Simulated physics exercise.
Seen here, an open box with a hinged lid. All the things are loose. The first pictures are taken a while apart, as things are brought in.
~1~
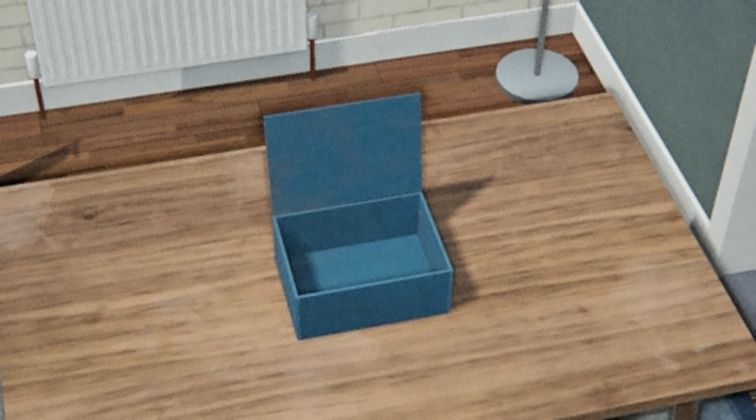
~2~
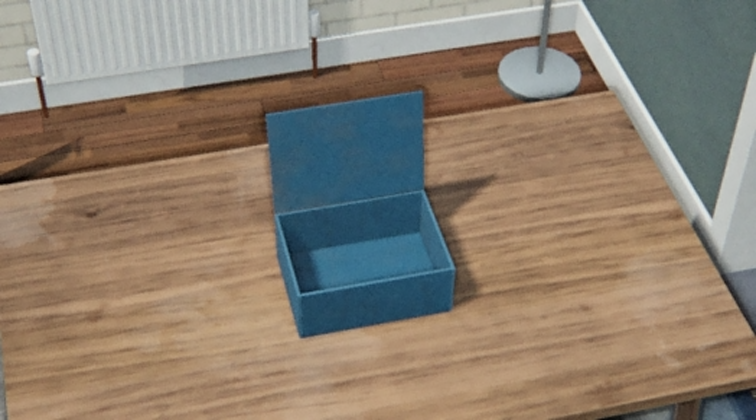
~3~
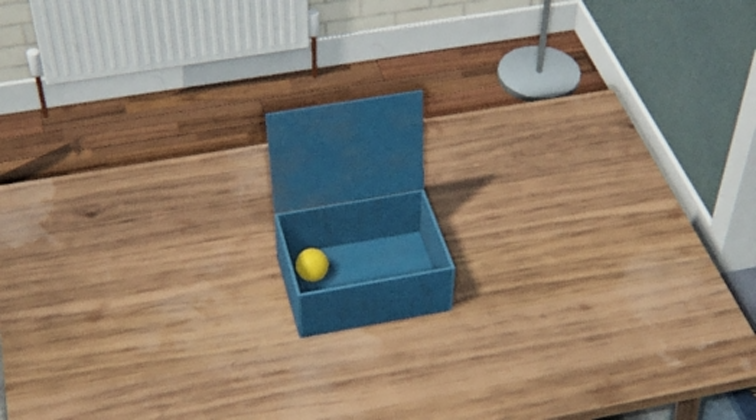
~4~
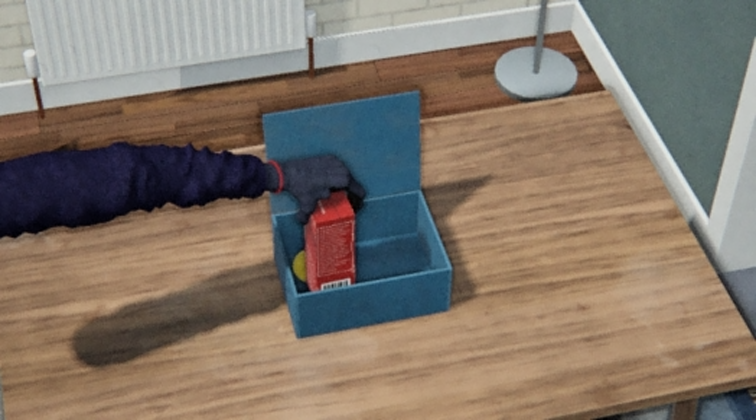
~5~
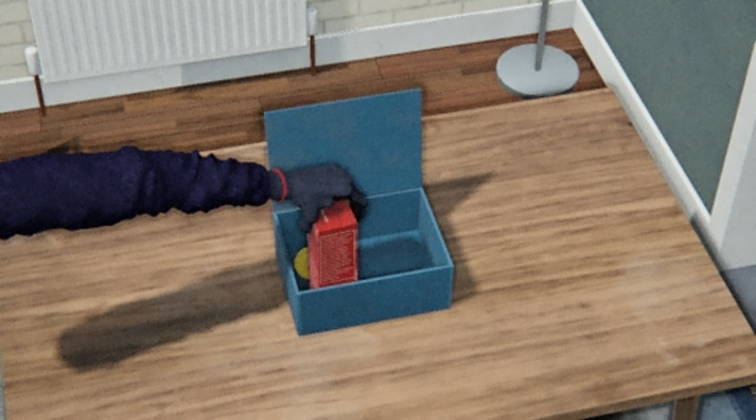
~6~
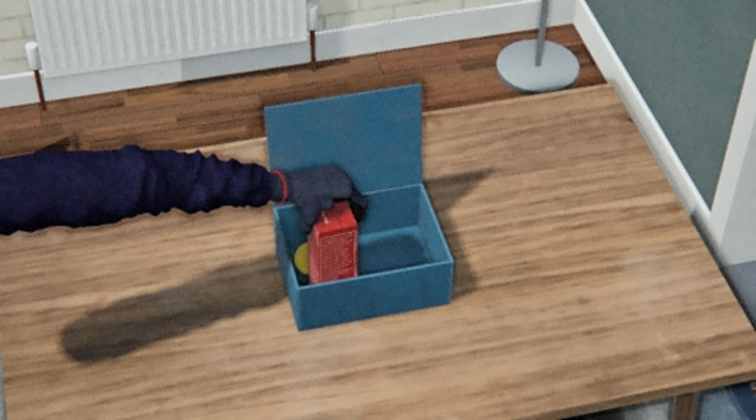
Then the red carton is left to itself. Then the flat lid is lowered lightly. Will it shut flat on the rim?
Here the lid stays ajar.
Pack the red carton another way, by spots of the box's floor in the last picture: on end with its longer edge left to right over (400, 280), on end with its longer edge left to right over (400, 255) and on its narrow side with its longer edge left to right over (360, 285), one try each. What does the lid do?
In the first case it will not close; in the second case it will not close; in the third case it shuts flat.
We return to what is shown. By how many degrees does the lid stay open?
About 45°.
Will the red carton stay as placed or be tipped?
The red carton stays as placed.
Then, 1.10 s on from there, lid starting down.
Then, 1.40 s on from there, lid 73° above the rim.
Then, 1.70 s on from there, lid 49° above the rim.
In the end, lid 45° above the rim; both unmoved. At the end, from the last picture's camera, red carton near (332, 258).
